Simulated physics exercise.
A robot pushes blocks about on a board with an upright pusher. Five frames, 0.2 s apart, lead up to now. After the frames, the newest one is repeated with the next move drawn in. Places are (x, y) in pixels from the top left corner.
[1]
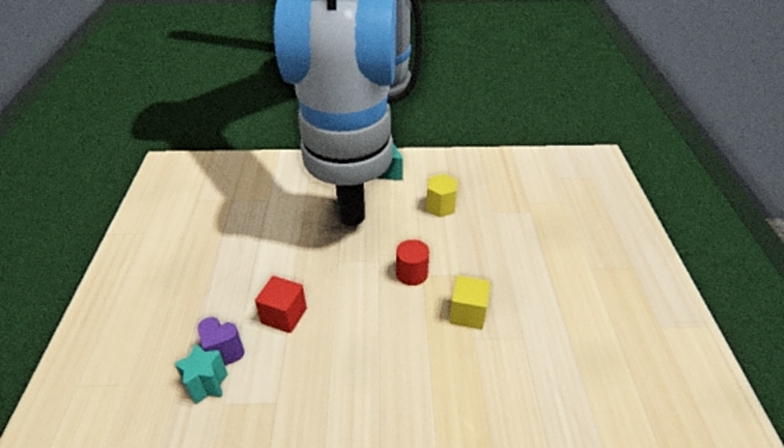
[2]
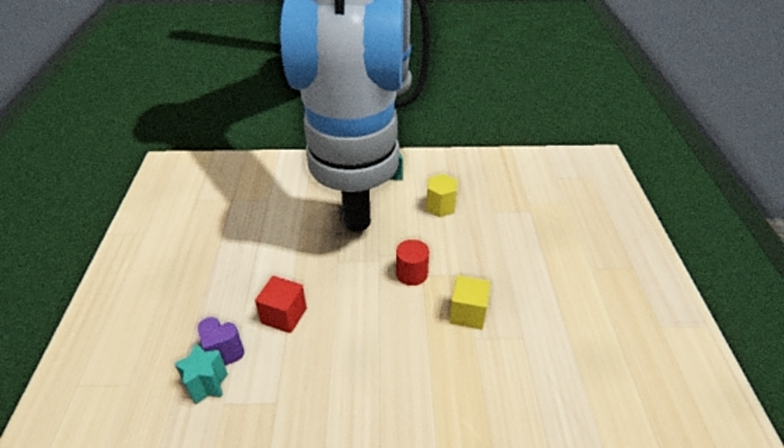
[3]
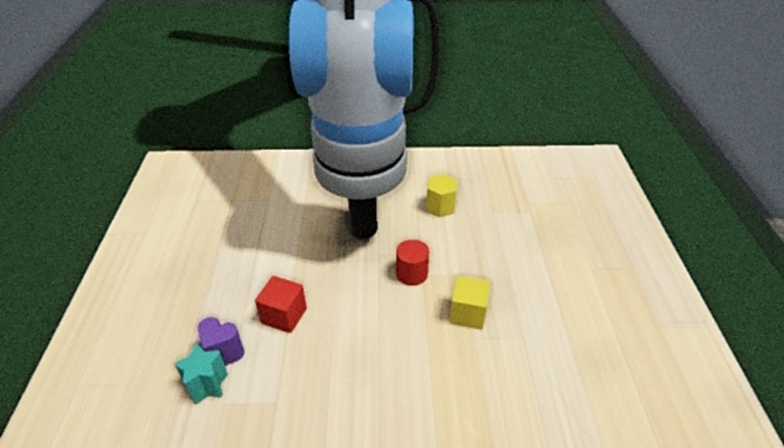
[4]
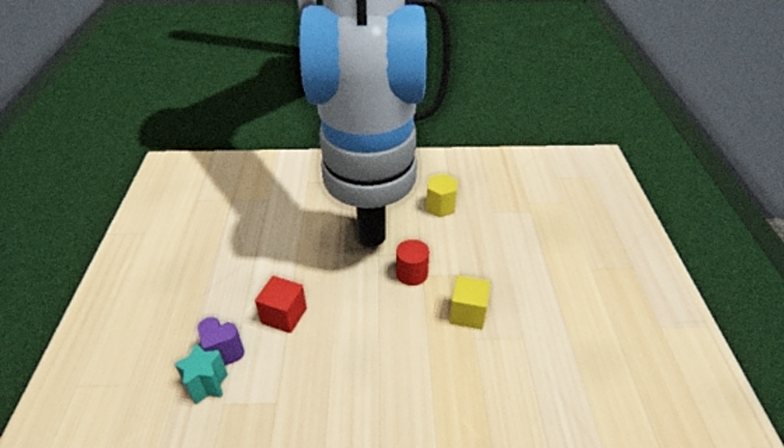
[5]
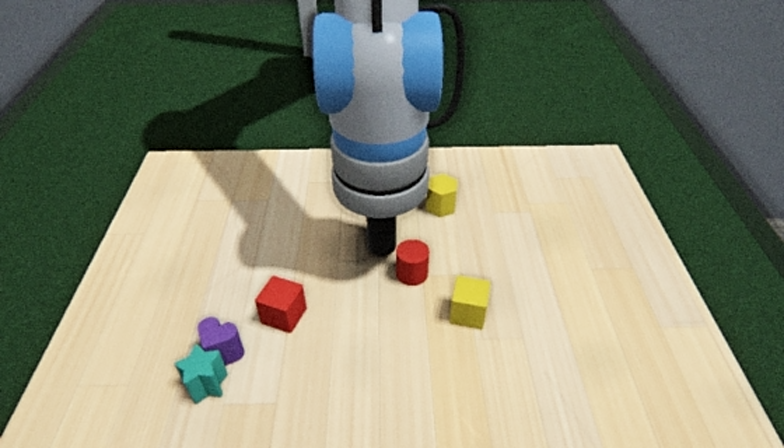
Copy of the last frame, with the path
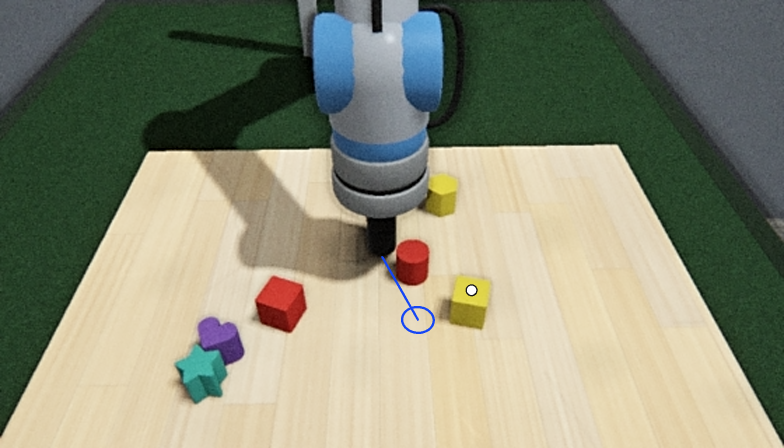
On a pale wooden board set over a green floor, a blue and grey robot arm holds a black upright pusher among small red, yellow, purple and teal blocks. The arm moves slowly toward the viewer and slightly right, bringing the pusher close beside the red disc, while the blocks remain still.
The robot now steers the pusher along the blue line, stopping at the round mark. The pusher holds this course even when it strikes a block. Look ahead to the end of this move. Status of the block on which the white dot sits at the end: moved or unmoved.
At the moment the path ends, the block on which the white dot sits still stands where it did.
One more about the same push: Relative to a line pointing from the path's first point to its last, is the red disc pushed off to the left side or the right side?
Heads left.
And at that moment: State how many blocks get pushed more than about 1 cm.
Number moved: 1.
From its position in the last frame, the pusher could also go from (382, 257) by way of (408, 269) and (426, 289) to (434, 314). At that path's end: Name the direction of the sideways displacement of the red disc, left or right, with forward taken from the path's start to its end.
Facing from start to end, it will go to the left.
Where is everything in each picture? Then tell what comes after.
Pusher tip at (352, 217); block tops, red disc at (413, 250); yellow square block at (472, 290), in the first picture.
Pusher at (357, 223); blocks unchanged, in the second picture.
Pusher at (364, 230); blocks unchanged, in the third picture.
Pusher at (372, 238); blocks unchanged, in the fourth picture.
Pusher at (382, 247); red disc at (413, 250); yellow square block at (472, 290), in the fifth picture.
Path on the board, straight from (382, 257) to (418, 320); the dot is on the yellow square block.
The first path, step by step. Halfway along, pusher at (400, 277); red disc at (433, 263).
At the end, pusher at (418, 309); red disc at (439, 268); yellow square block in place.
